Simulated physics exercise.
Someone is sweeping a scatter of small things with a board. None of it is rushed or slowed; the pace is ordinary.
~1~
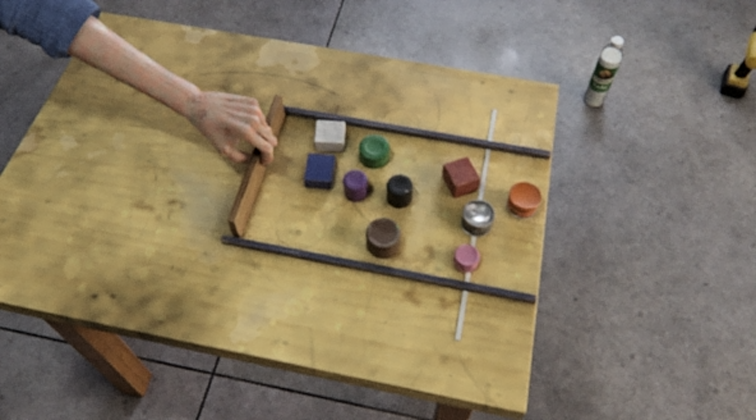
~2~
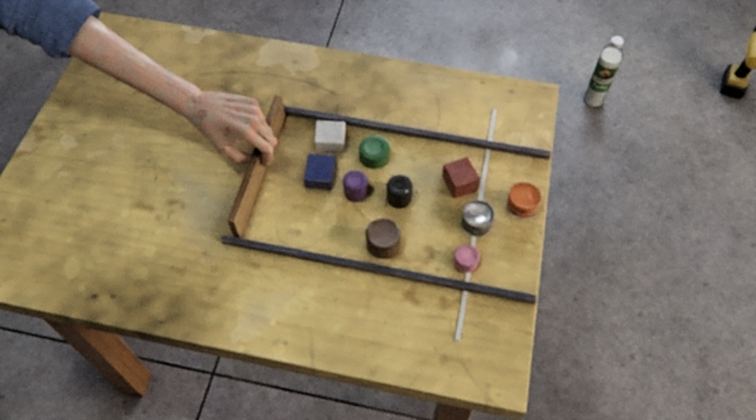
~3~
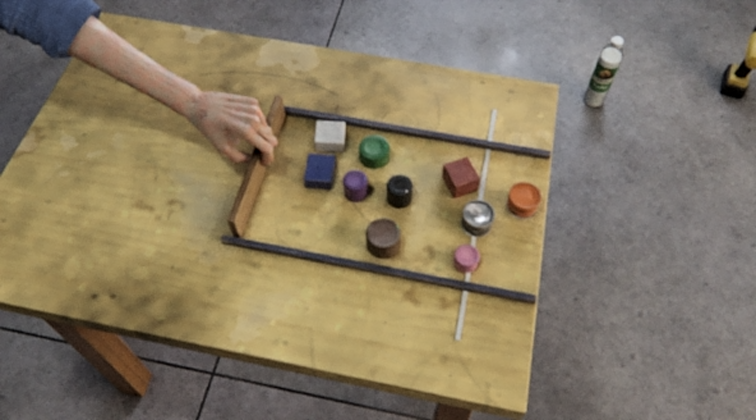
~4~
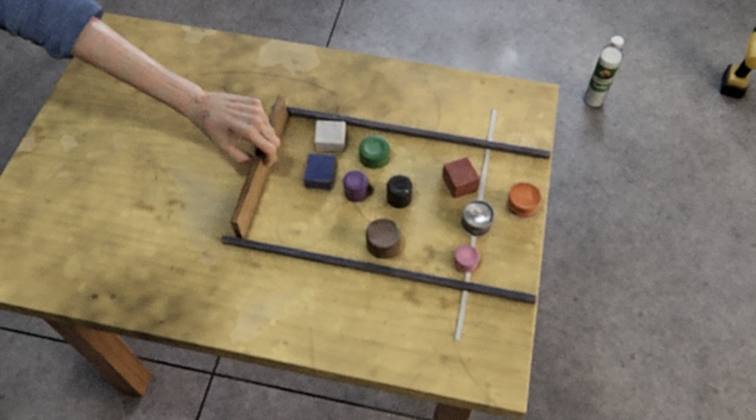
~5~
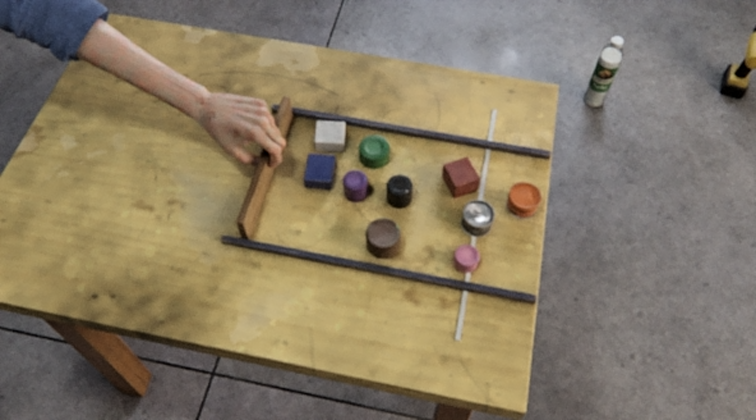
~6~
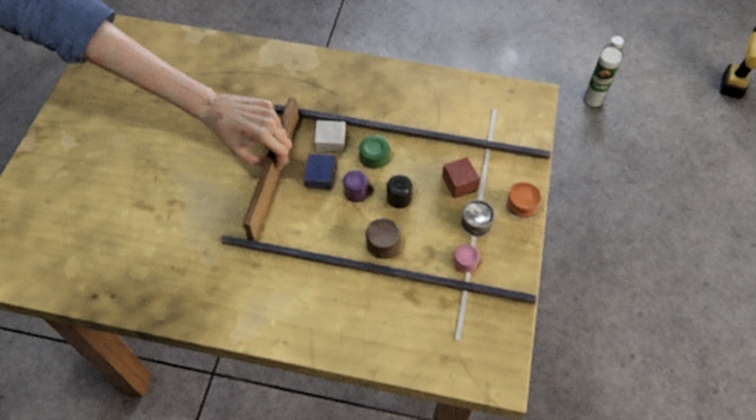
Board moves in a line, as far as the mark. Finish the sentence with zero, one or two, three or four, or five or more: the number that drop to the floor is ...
The number that drop to the floor is one or two.
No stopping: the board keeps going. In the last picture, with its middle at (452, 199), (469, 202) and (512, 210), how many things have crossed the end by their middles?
First 0, next 1, last 7.
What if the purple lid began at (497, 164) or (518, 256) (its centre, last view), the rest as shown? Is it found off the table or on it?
First: Safe; second: Safe.
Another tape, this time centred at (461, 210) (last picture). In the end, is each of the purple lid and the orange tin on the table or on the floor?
Purple lid: Still there. Orange tin: Over the edge.
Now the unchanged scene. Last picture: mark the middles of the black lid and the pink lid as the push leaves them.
About (543, 219), and the other about (514, 275).
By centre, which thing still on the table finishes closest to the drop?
Result: The black lid.
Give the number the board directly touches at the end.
Contact count: 3.
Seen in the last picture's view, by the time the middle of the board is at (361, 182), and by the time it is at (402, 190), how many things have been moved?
Tally: 5; 8.
Soon after, none off yet; orange tin at rest near (523, 201); grey tin at rest near (478, 219); pink lid at rest near (466, 259).
In the end, the number that fall off is one or two; gone, orange tin.
